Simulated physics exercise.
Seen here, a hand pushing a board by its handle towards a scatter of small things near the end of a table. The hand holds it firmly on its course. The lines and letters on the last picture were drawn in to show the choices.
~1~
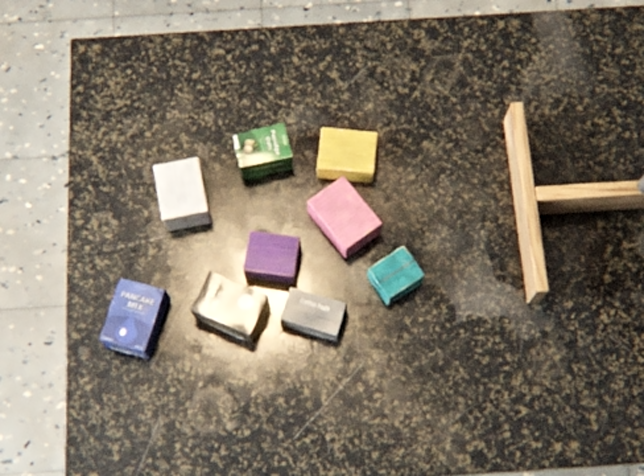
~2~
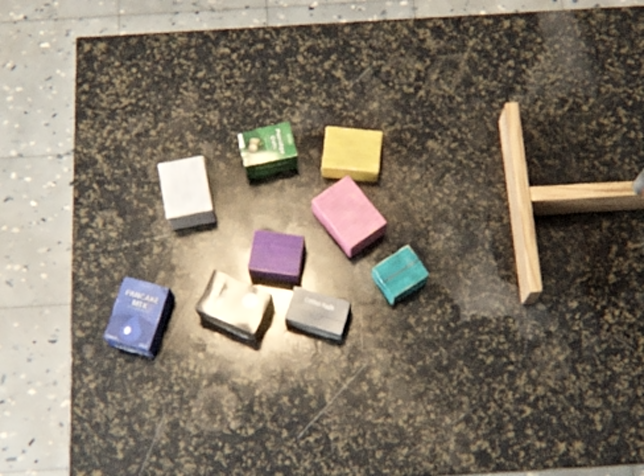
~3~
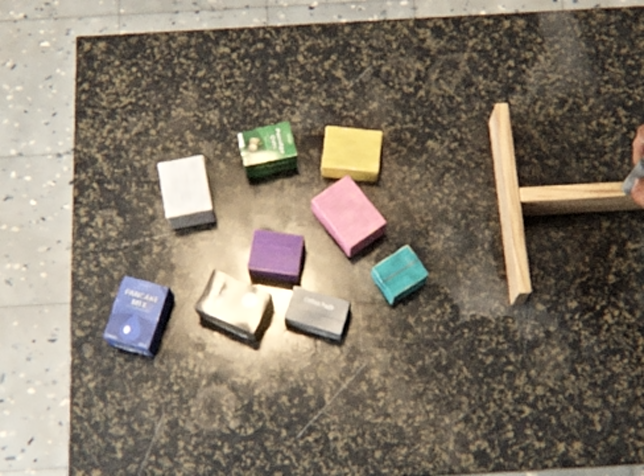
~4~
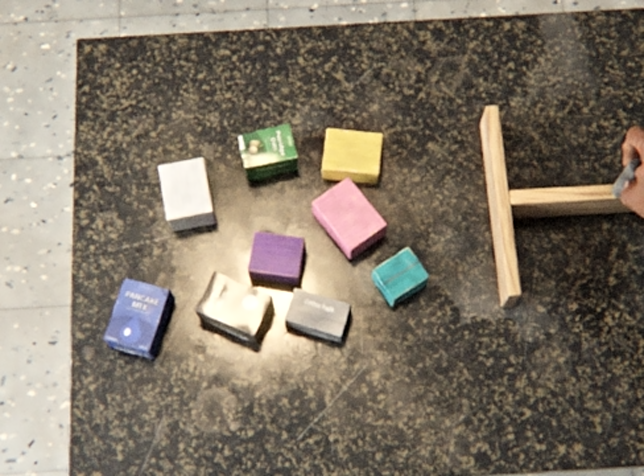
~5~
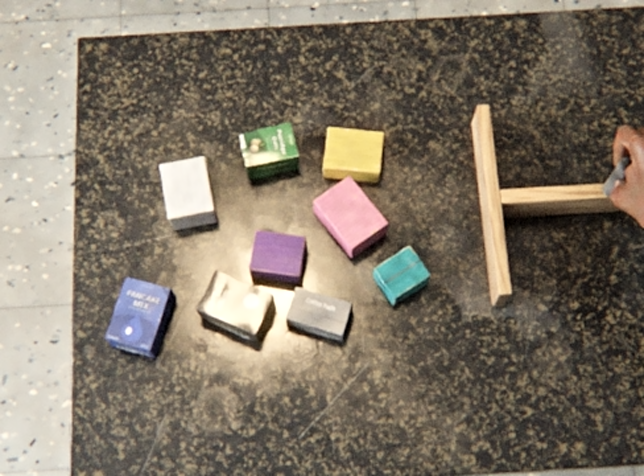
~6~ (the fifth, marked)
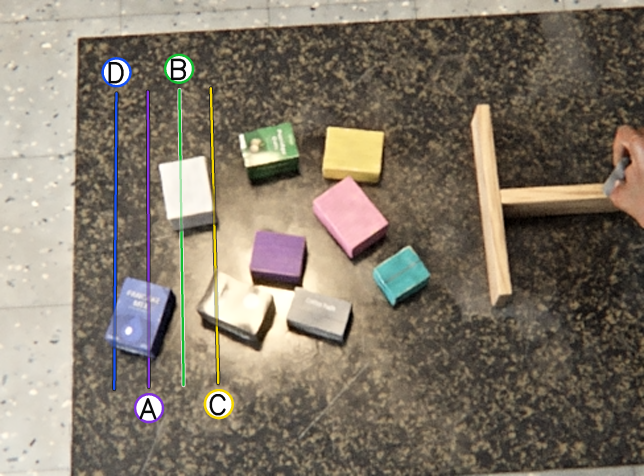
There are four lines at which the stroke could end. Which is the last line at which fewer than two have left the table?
B.
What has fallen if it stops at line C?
It is the blue packet.
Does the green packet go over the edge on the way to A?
Yes.
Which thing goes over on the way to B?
The blue packet.
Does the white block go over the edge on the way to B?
By then, no.
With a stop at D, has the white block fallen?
Yes.
On the marked copy, A at (148, 232); B at (181, 230); C at (214, 228); D at (115, 234).
Following B. Soon after the start, board (381, 203); yellow block (341, 158); turquoise box (355, 269).
Later, board (269, 209); blue packet (108, 319); white block (167, 202).
In the end, board (181, 214); blue packet over the edge; black box (82, 315); one fallen.
As for the rest, A drops four; C is within the limit but short; D drops five.
